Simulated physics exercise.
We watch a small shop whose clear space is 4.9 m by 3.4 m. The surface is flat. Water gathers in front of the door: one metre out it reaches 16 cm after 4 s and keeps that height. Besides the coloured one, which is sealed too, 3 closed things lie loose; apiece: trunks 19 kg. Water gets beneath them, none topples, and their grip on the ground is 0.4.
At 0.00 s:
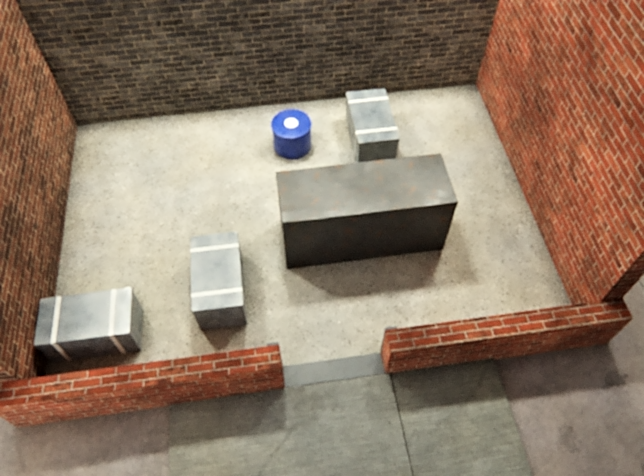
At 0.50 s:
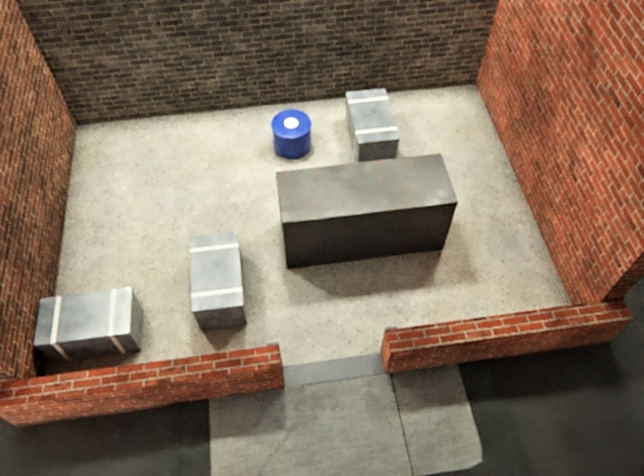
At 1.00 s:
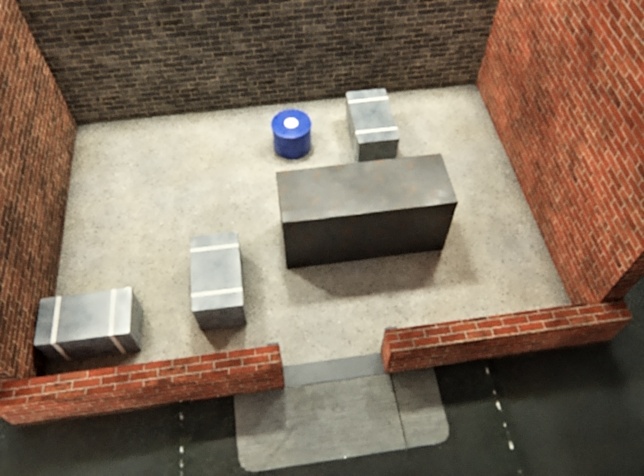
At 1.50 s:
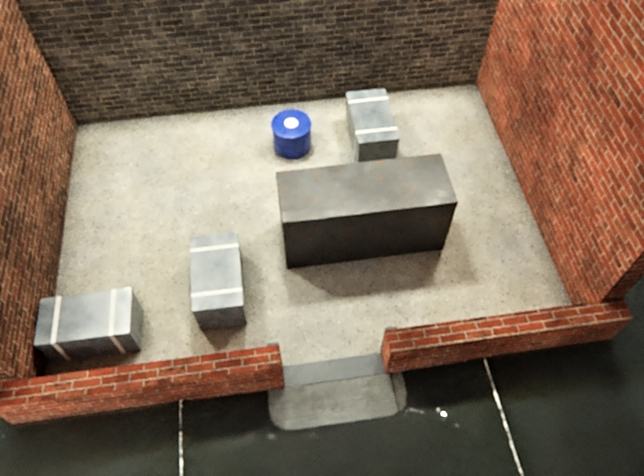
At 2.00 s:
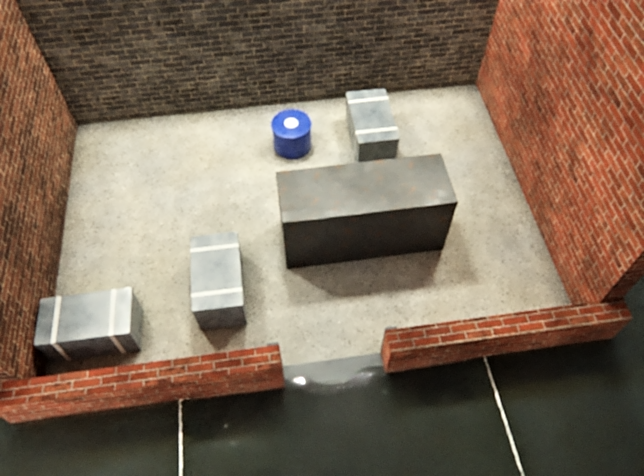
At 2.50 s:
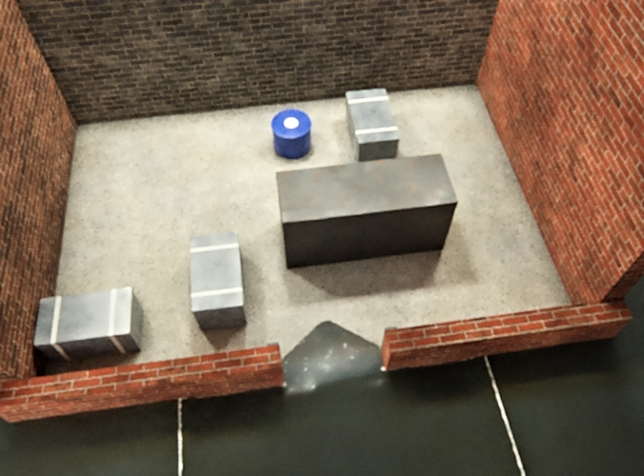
Small brick-walled shop with dark water spreading over the paving outside, then entering through the doorway as crates and blue tub stay still.
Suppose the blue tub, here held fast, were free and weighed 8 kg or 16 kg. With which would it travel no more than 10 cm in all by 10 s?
Verdict: The smaller load will do.
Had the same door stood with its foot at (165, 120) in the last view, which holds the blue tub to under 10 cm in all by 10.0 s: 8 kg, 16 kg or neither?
In that case the smaller load will do.
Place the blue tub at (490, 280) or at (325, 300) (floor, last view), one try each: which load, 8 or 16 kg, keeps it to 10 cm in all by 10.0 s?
In turn: Only the larger holds; neither is enough.
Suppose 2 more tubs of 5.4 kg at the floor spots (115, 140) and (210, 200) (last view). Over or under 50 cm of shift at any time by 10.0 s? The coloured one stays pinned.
In turn: Less, past it.
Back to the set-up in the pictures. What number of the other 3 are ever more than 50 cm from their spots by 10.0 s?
I count 0.
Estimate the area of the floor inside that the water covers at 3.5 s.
Some 1.5 m2.
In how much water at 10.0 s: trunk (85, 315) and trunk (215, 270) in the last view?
About 2 and 4 cm.
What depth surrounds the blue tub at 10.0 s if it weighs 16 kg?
Roughly 2 cm.
After 3.5 s the blue tub would be 0 cm from its start with 8 kg and 0 cm from its start with 16 kg; 0 cm of water round it then.
After 4.5 s the blue tub would be 0 cm from its start with 8 kg and 0 cm from its start with 16 kg; 0 cm of water round it then.
After 7.0 s the blue tub would be 0 cm from its start with 8 kg and 0 cm from its start with 16 kg; 1 cm of water round it then.
After 10.0 s the blue tub would be 0 cm from its start with 8 kg and 0 cm from its start with 16 kg; 2 cm of water round it then.
